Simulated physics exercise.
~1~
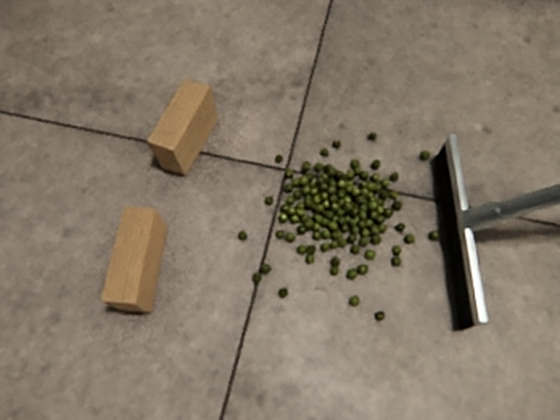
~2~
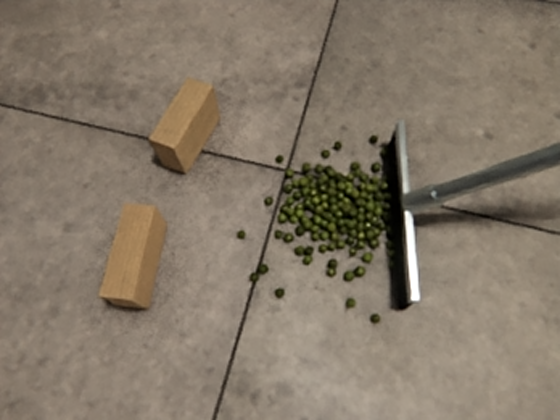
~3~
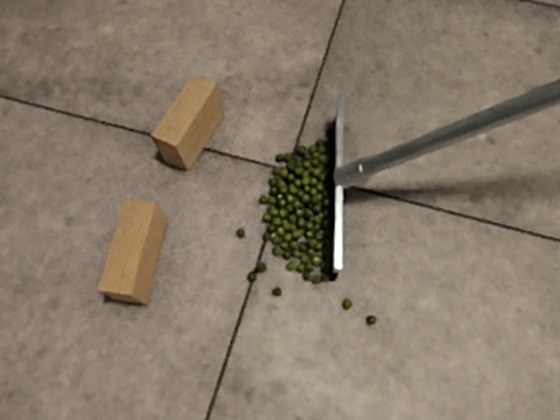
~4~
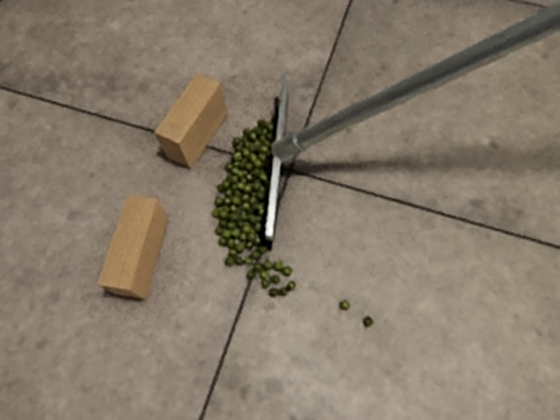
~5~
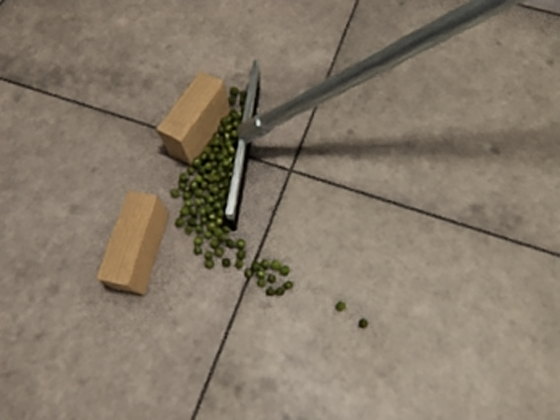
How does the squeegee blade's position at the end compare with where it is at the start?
At the start the blade stands to the right of the olive pile, well away from the blocks. By the end it is farther left and somewhat higher in view, close beside the upper wooden block.
